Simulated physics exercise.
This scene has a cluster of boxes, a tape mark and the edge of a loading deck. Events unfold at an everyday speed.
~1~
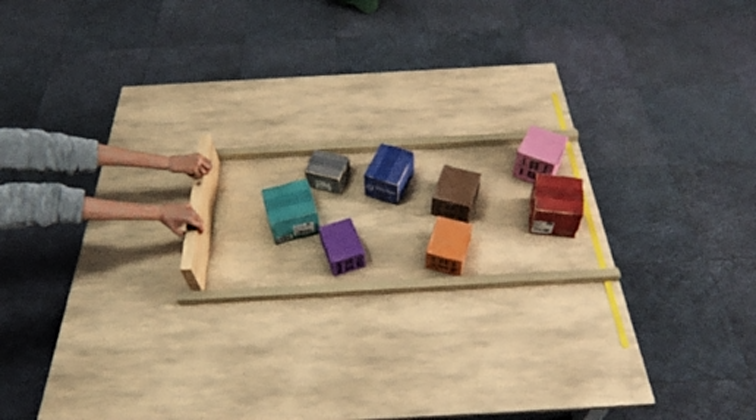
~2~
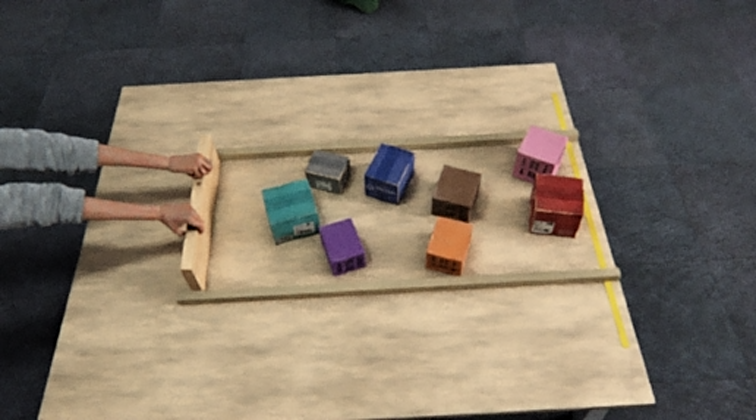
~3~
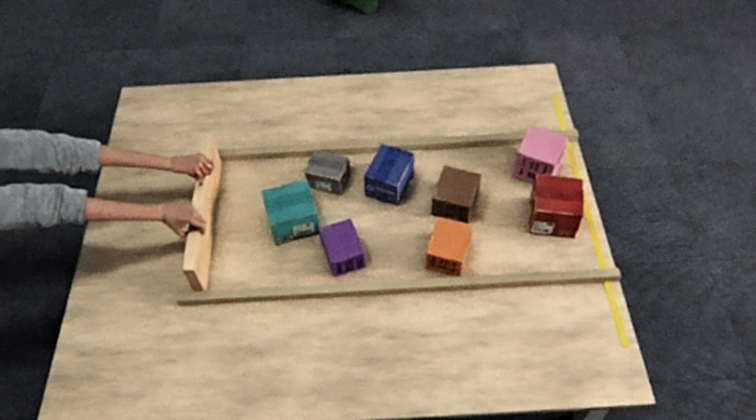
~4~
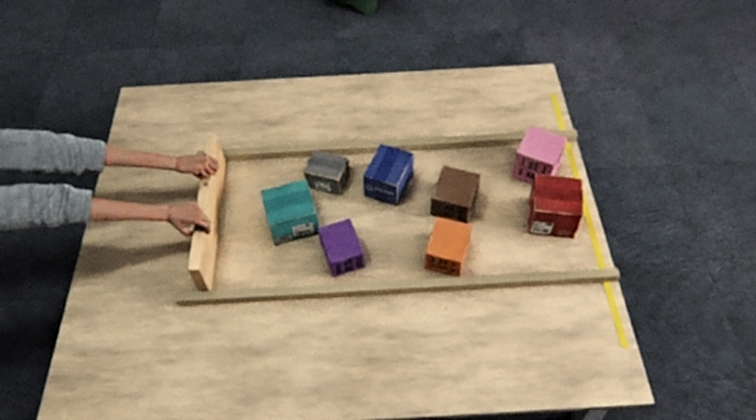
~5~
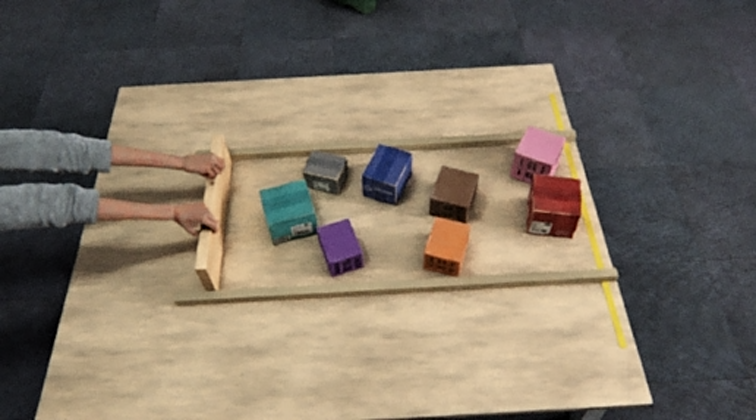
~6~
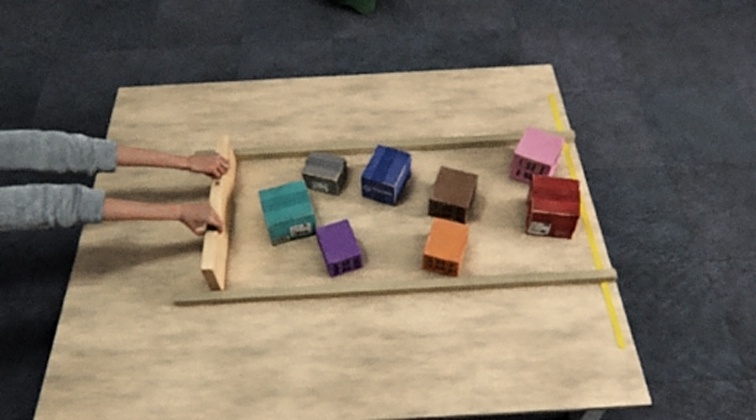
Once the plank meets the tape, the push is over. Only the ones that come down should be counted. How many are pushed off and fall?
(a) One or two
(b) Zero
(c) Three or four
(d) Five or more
Answer: D.
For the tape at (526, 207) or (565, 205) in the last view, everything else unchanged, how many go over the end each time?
In order, the counts are 3 and 5.
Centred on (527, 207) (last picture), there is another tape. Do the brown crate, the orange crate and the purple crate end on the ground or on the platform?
The brown crate ends up down. The orange crate stays put. The purple crate stays put.
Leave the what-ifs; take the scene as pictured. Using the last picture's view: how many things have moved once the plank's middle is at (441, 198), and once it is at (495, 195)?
Tally at point one: 8; at point two: 8.
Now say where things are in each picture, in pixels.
Red parcel (556, 206); pink crate (540, 157); brown crate (456, 194); plank (202, 211); tape (585, 203), in the first frame.
Pink crate (540, 157); purple crate (342, 247), in the second frame.
Brown crate (456, 195); blue box (390, 175), in the third frame.
Red parcel (555, 206); orange crate (448, 247), in the fourth frame.
Pink crate (537, 158); grey parcel (326, 173), in the fifth frame.
Red parcel (553, 207); pink crate (537, 158); brown crate (453, 195); plank (220, 210); tape (582, 204), in the sixth frame.
Soon after, none off yet; red parcel at rest near (553, 207); pink crate at rest near (537, 158); brown crate at rest near (453, 195).
After that, none off yet; red parcel displaced a little near (580, 215); pink crate displaced about its own width near (560, 159); brown crate displaced well along near (538, 199).
In the end, the number that fall off is five or more; gone, turquoise parcel, grey parcel, purple crate, blue box, orange crate, brown crate, pink crate and red parcel.
